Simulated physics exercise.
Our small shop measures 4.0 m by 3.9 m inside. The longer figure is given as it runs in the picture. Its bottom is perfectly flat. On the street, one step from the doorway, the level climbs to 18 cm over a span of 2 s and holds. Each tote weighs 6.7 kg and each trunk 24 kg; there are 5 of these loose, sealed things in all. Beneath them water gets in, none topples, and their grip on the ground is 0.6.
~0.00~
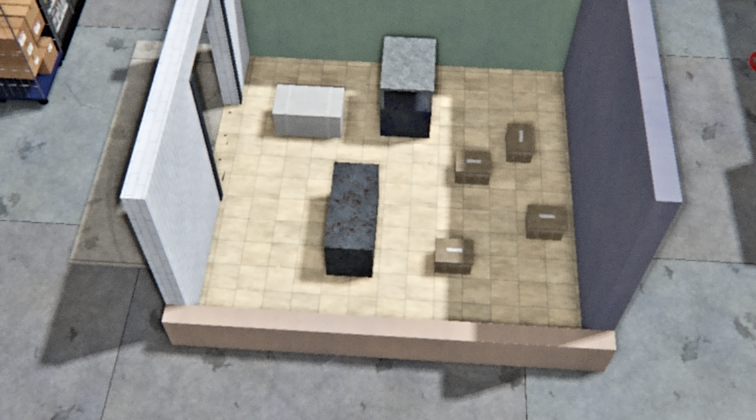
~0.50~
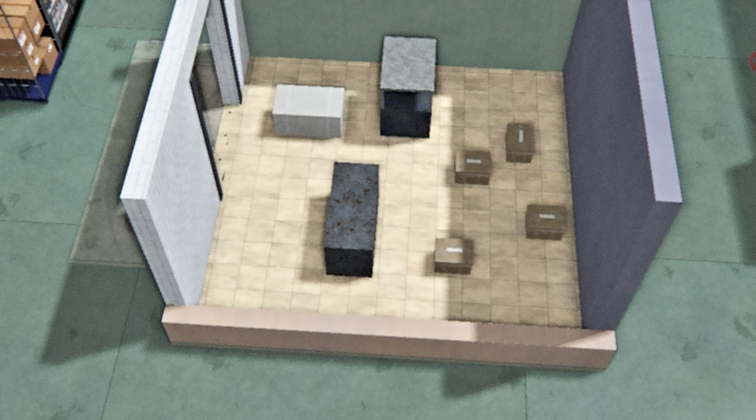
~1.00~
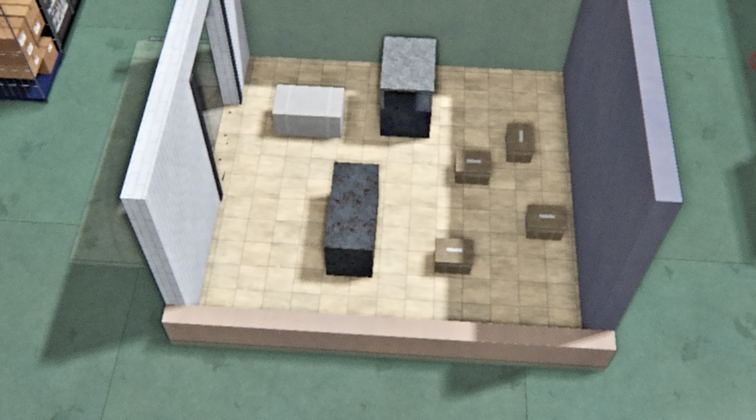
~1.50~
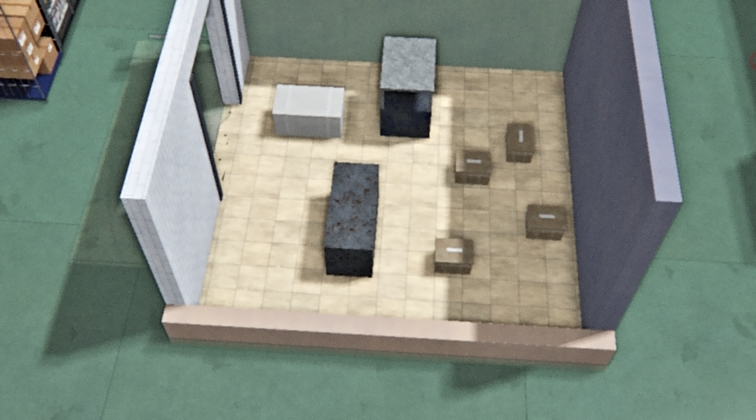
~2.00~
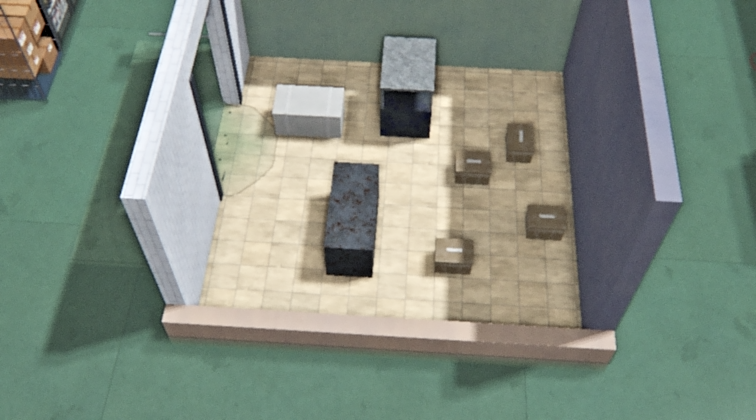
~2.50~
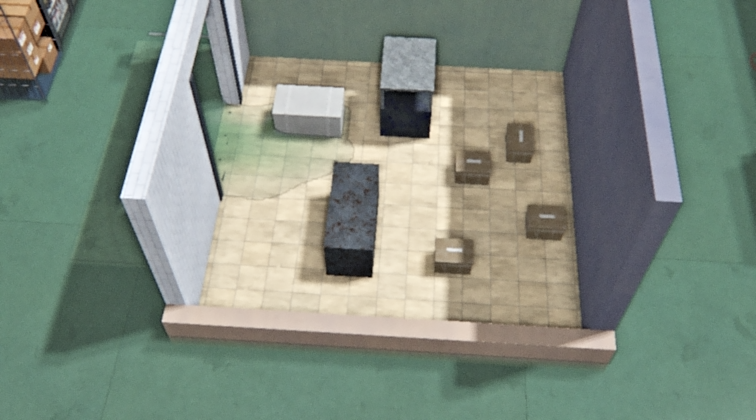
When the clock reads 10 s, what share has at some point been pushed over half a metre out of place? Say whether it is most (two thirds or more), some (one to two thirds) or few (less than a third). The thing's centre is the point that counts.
Most.
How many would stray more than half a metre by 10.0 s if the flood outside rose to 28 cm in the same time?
Then it comes to 5.
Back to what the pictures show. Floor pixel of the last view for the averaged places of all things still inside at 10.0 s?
About (430, 204).
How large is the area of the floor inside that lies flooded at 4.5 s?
Somewhere around 8.5 m2, roughly.
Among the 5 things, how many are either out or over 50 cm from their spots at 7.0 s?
The number comes to 4.
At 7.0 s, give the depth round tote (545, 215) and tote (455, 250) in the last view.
Roughly 5 and 3 cm.
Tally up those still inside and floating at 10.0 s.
Of them, 5.
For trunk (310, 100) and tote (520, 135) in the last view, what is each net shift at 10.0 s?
They've ended up 100 cm and 80 cm away, in that order.
After 3.5 s 0 of 5 are over 50 cm from their spots; 0 afloat.
After 4.5 s 1 of 5 are over 50 cm from their spots; 0 afloat.
After 7.0 s 4 of 5 are over 50 cm from their spots; 3 afloat.
After 10.0 s 4 of 5 are over 50 cm from their spots, and 4 have been at some point; 5 afloat.
